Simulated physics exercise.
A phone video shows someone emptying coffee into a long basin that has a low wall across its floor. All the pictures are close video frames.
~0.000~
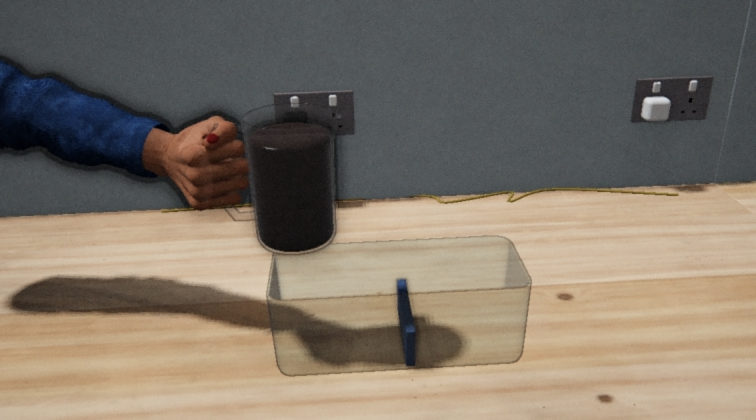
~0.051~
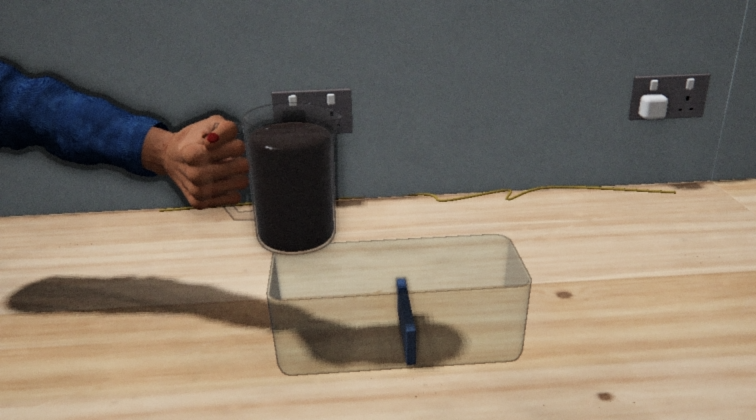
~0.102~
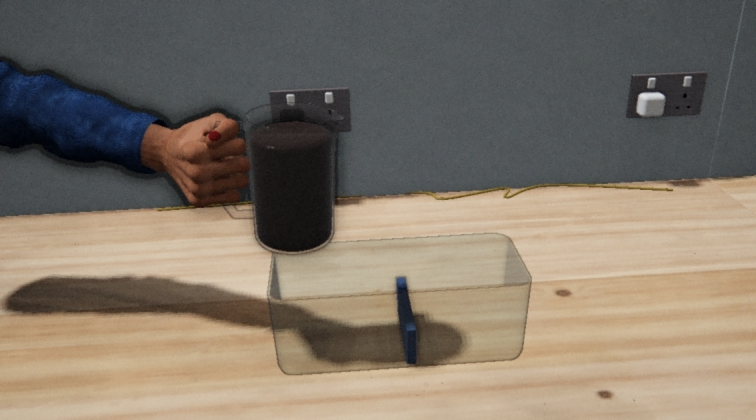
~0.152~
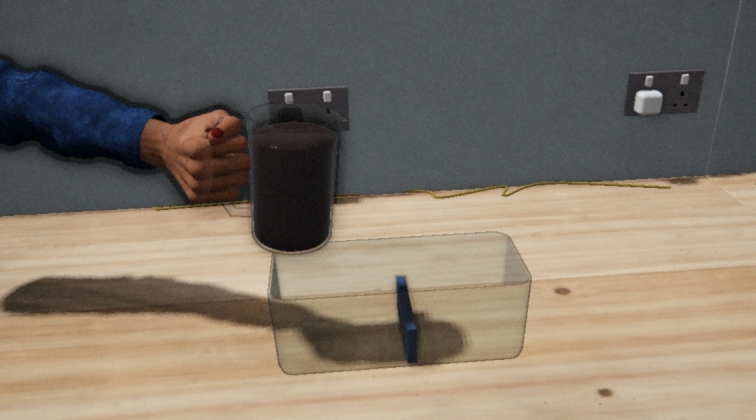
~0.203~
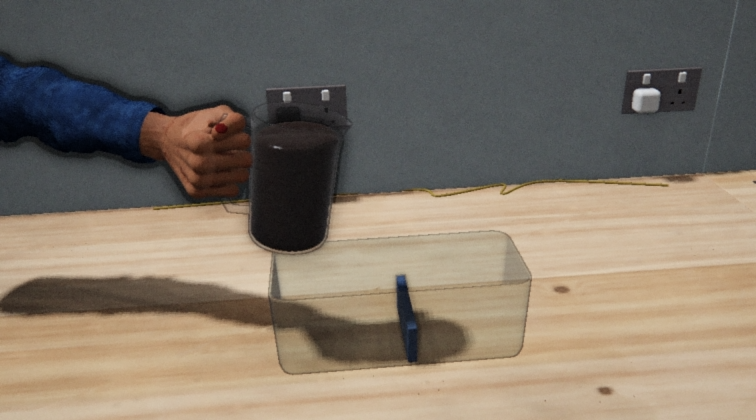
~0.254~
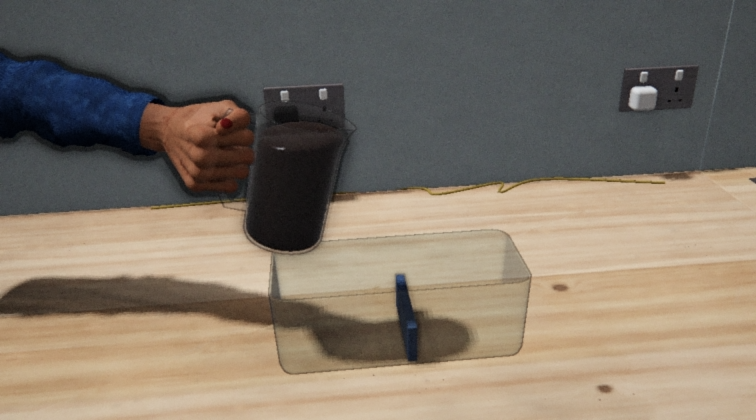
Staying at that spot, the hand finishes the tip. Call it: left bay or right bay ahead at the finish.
Right bay.
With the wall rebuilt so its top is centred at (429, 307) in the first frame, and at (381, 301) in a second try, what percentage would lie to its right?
The first placement leaves close to 30 per cent, the second close to 100 per cent.
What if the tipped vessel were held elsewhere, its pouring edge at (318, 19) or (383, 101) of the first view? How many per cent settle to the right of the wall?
Close to 95 in a hundred, then close to 95 in a hundred.
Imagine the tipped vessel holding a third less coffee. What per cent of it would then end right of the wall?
Close to 70 per cent.
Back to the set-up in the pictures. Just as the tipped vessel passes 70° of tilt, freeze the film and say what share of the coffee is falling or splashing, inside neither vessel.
Estimated: 10 per cent or thereabouts.
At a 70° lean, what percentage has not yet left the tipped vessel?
Around 85 in a hundred.
By 0.66 s the tilt is 70° and 86 per cent is still to pour, 0 is left of the wall and 2 right of it.
By 0.95 s the tilt is 103° and 39 per cent is still to pour, 2 is left of the wall and 42 right of it.
By 1.26 s the tilt is 108° and 4 per cent is still to pour, 13 is left of the wall and 79 right of it.
By 1.60 s the tilt is 108° and 0 per cent is still to pour, 18 is left of the wall and 82 right of it.
At rest 18 per cent lies left of the wall, 82 right of it and 1 outside.
